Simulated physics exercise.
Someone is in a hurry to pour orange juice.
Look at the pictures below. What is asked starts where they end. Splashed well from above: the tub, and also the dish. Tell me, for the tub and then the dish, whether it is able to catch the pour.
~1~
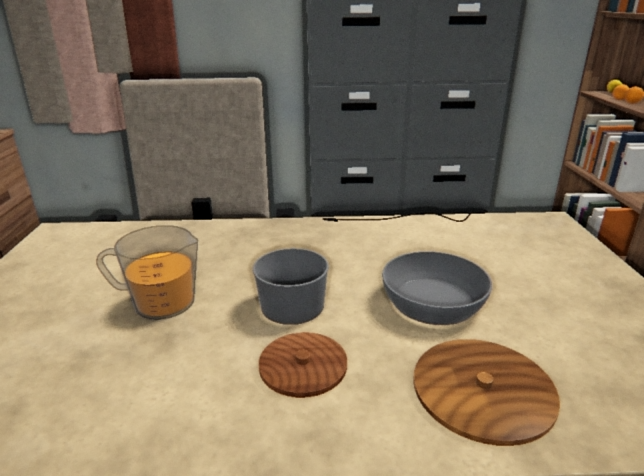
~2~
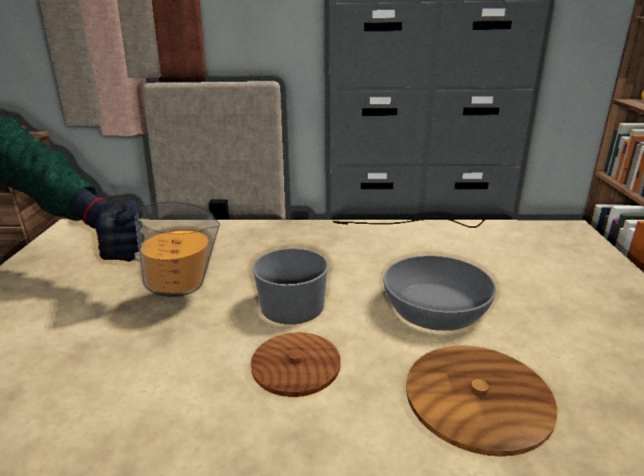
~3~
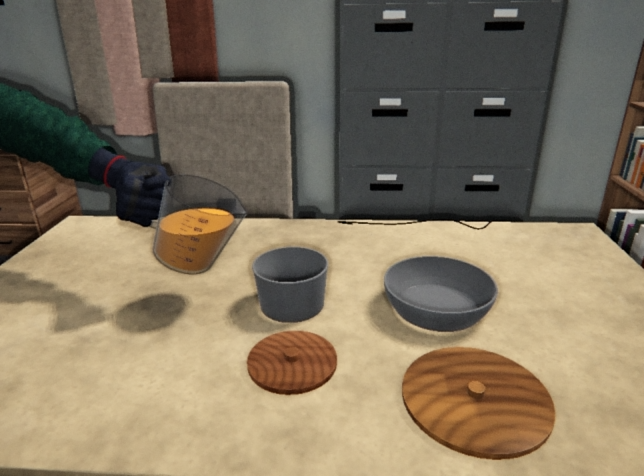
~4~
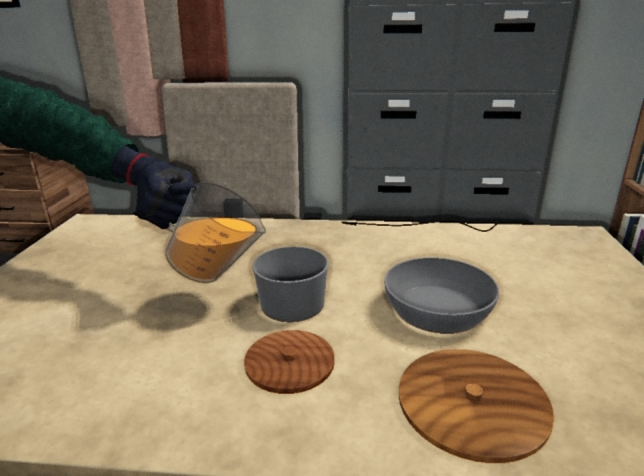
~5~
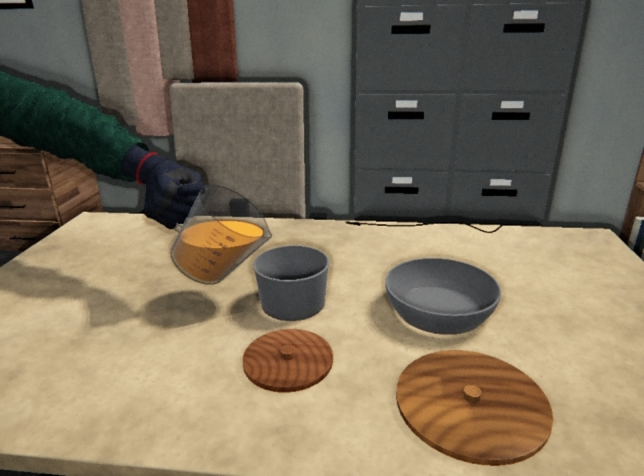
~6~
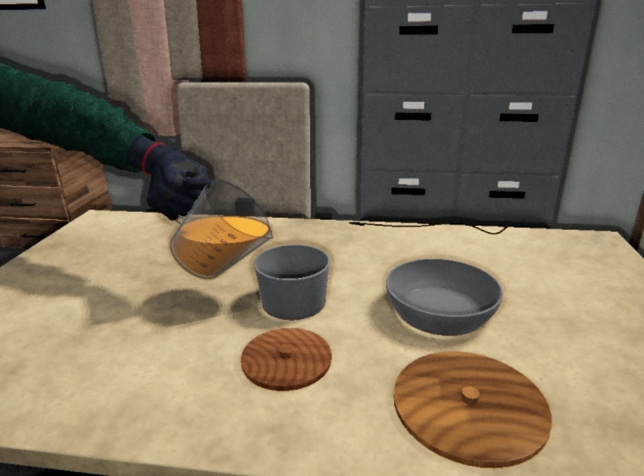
The tub catches it, the dish catches it.
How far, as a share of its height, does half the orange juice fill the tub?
Around 35 in a hundred.
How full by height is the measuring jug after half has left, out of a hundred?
Close to 30 percent.
A moment on, the orange juice goes into the tub.
Further on, the orange juice goes into the dish.
When it is over, the tub has its share inside; the dish has its share inside.
